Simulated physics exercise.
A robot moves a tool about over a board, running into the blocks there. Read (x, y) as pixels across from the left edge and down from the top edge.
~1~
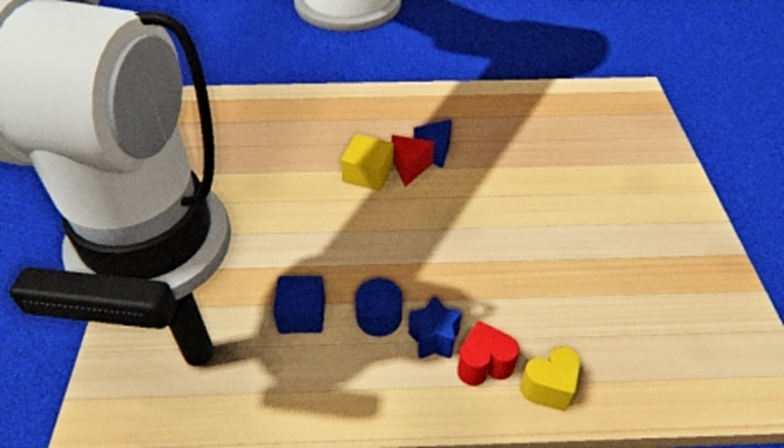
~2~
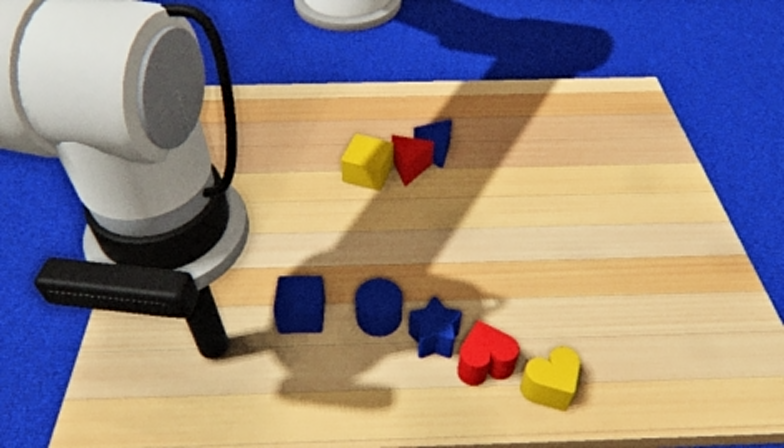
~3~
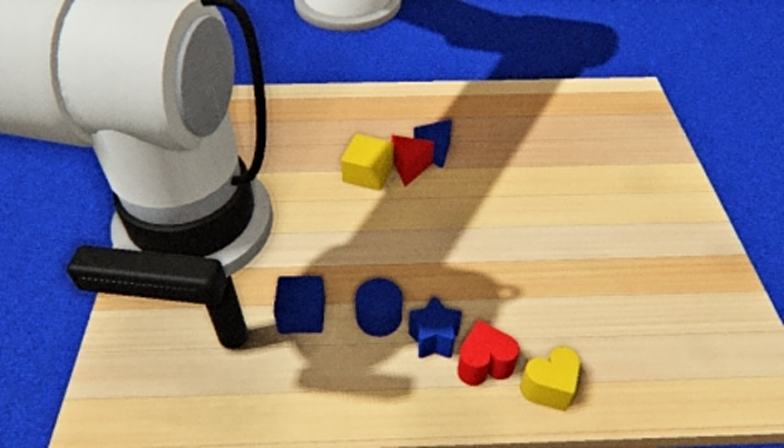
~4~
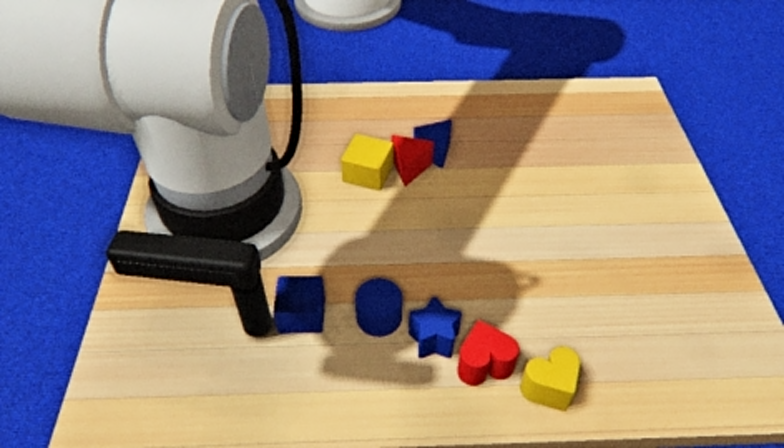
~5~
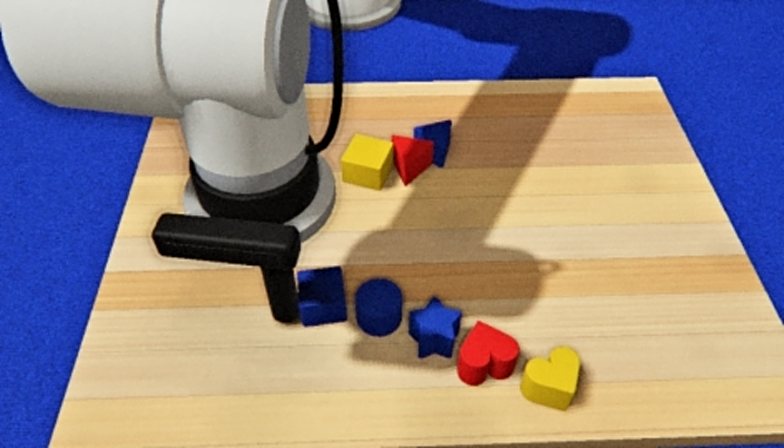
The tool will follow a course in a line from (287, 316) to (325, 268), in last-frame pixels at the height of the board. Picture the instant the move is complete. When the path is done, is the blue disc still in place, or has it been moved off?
That block stays.
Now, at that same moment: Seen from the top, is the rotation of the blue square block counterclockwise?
Final answer: No.
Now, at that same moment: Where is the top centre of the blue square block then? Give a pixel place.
In the picture, that point is around (344, 274).
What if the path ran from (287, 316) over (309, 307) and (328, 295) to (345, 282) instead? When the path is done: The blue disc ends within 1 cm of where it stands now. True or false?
That statement is not accurate.
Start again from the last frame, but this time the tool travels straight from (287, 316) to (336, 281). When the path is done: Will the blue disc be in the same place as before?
In short: No.
On the path given first. Halfway along, tool at (307, 286); blue square block at (341, 275), turned 30° clockwise.
At the end, tool at (325, 263); blue square block at (344, 274), turned 40° clockwise; blue disc still.
